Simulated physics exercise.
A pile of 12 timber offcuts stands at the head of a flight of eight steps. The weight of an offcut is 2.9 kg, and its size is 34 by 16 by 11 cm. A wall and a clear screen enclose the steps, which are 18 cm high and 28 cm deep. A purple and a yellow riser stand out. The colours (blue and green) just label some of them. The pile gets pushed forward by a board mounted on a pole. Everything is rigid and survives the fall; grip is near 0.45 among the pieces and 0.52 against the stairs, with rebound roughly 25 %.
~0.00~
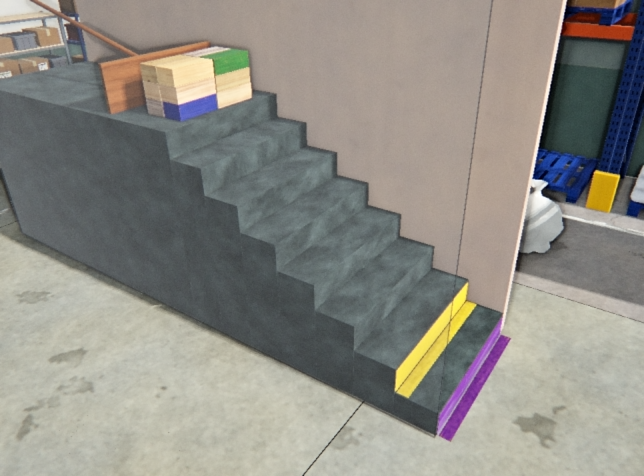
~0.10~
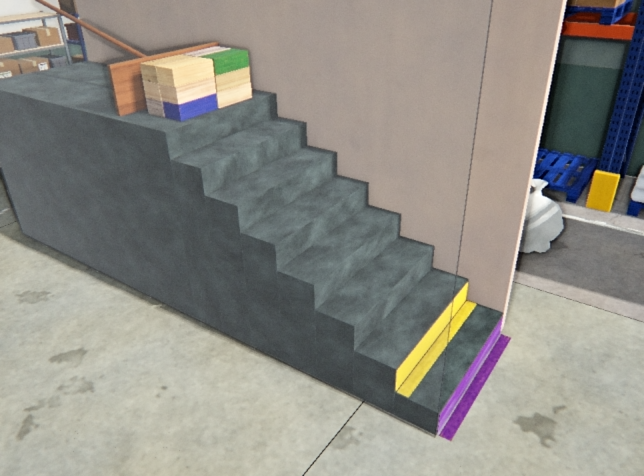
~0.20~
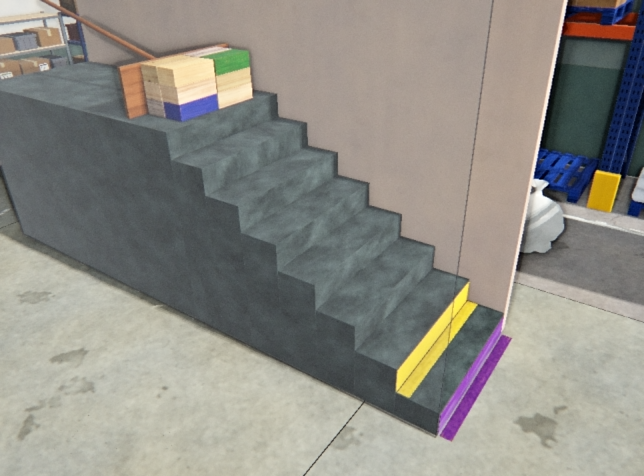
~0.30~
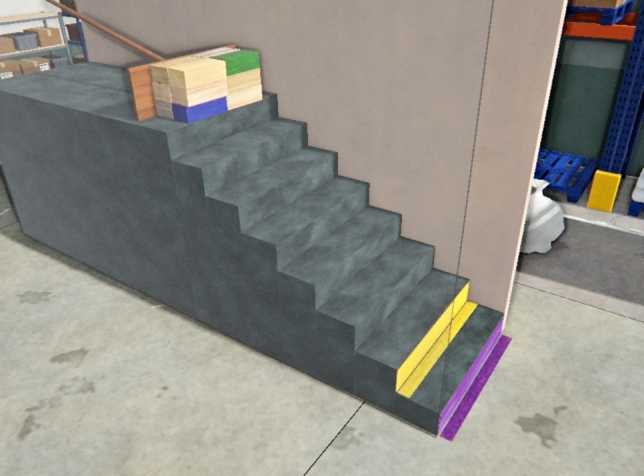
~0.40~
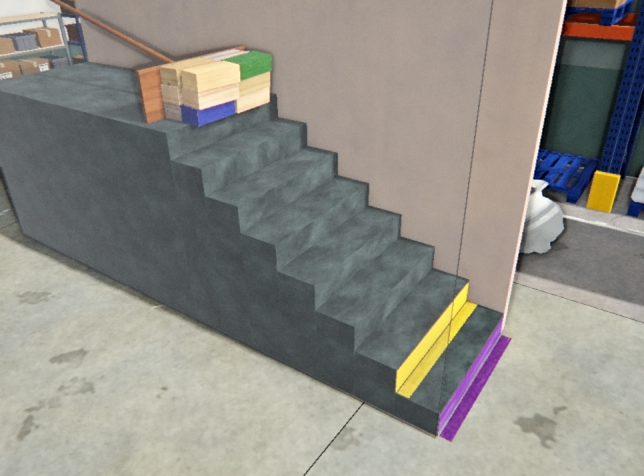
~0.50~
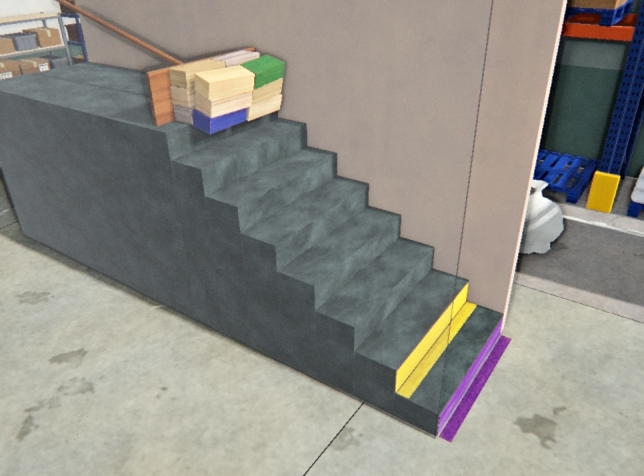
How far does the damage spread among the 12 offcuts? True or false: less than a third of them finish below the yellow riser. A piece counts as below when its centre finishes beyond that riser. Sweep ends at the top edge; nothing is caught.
True.
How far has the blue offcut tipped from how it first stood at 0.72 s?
25°.
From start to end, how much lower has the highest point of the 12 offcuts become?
By about 30 cm, start to end.
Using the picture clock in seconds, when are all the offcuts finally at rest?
That is at about 2.5 s.
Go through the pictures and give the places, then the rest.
In the first picture (places mark the middle of the side facing us), board (102, 74) 61 cm from the edge; yellow riser, near end, (410, 386); purple riser, near end, (451, 428); green offcut (232, 63); blue offcut (199, 107); nothing disturbed.
In the second picture, board (110, 76) 51 cm from the edge; green offcut (232, 63).
In the third picture, board (120, 78) 42 cm from the edge; blue offcut (200, 107).
In the fourth picture, board (130, 80) 32 cm from the edge; green offcut (243, 64) shifted 9 cm; blue offcut (208, 109) shifted 8 cm; 12 disturbed, none below the yellow riser.
In the fifth picture, board (139, 82) 23 cm from the edge; green offcut (256, 68) leaning 5°; blue offcut (217, 112) shifted 16 cm; 12 disturbed, none below the yellow riser.
In the sixth picture, board (149, 84) 14 cm from the edge; yellow riser, near end, (410, 386); purple riser, near end, (452, 429); green offcut (270, 76) leaning 15°; blue offcut (229, 120) leaning 11°; 12 disturbed, none below the yellow riser.
After 0.72 s, none of the 12 offcuts below the yellow riser, 12 disturbed; green offcut leaning 30°, 23 cm lower; blue offcut leaning 23°, 17 cm lower.
After 1.26 s, none of the 12 offcuts below the yellow riser, 12 disturbed; blue offcut on its side; green offcut leaning 69°, 1.02 m lower.
At rest (2.8 s), 2 of the 12 offcuts below the yellow riser; green offcut on its side; blue offcut on its side. That is 17 per cent. As the last picture would show them, middles, green offcut near (440, 276), blue offcut near (253, 168).
